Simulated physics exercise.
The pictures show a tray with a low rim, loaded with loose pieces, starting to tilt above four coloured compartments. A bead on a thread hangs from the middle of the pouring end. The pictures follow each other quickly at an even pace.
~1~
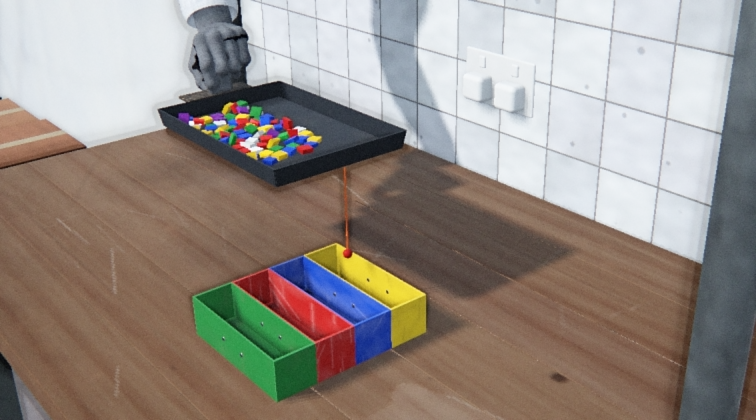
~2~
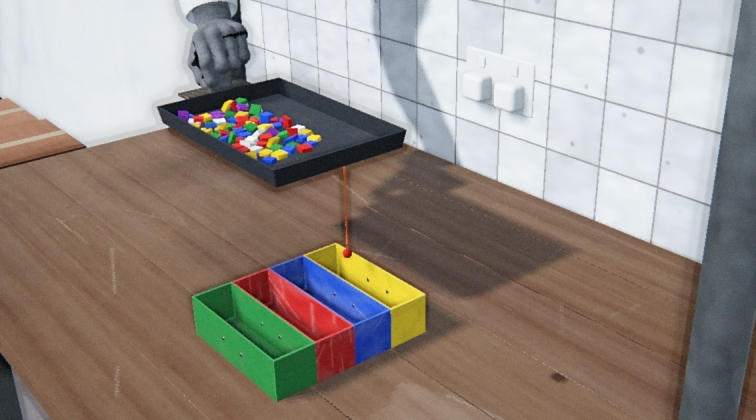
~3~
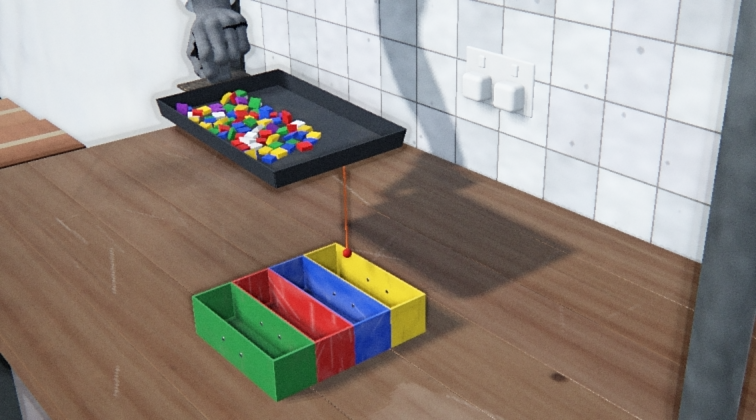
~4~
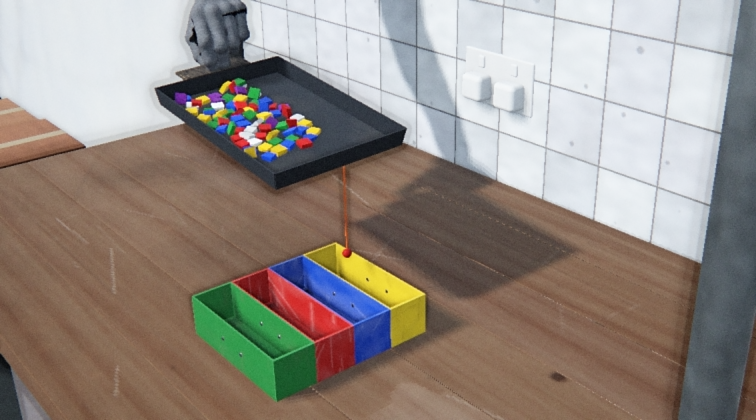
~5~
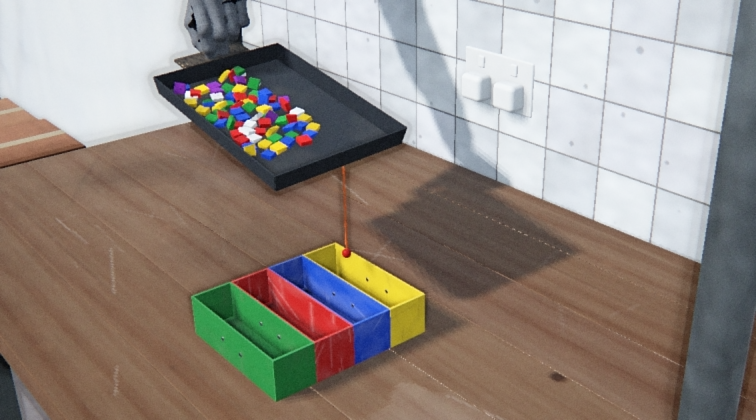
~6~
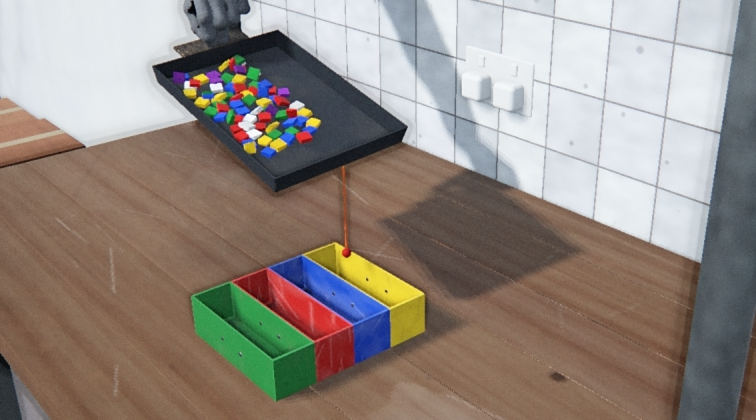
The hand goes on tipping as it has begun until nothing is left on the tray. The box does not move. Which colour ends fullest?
Most goes to the red cell.
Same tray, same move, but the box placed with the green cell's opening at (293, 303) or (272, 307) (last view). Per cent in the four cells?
Roughly 100 per cent, and 100 per cent.
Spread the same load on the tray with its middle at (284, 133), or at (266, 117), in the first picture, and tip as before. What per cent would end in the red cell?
Roughly 30 per cent, and 30 per cent.
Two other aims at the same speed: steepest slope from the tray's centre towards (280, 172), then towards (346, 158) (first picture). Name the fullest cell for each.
At the first place the red one, at the second the cell in yellow.
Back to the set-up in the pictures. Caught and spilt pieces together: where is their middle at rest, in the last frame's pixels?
At about (315, 336).
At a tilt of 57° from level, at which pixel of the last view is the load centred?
At about (291, 146).
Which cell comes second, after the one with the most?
Second comes blue.
Just after the last frame, tray tipped steeply; every one on the tray.
A moment on, tray tipped right over; roughly two thirds on the tray; about a tenth in the red cell; about a tenth in the blue cell; just a few in the green cell; about a tenth falling or outside the box.
Further on, tray tipped past a quarter turn; roughly half in the red cell; roughly a third in the blue cell; about a tenth in the yellow cell; just a few in the green cell.
When it is over, tray tipped past a quarter turn; roughly half in the red cell; roughly a third in the blue cell; about a tenth in the yellow cell; just a few in the green cell.
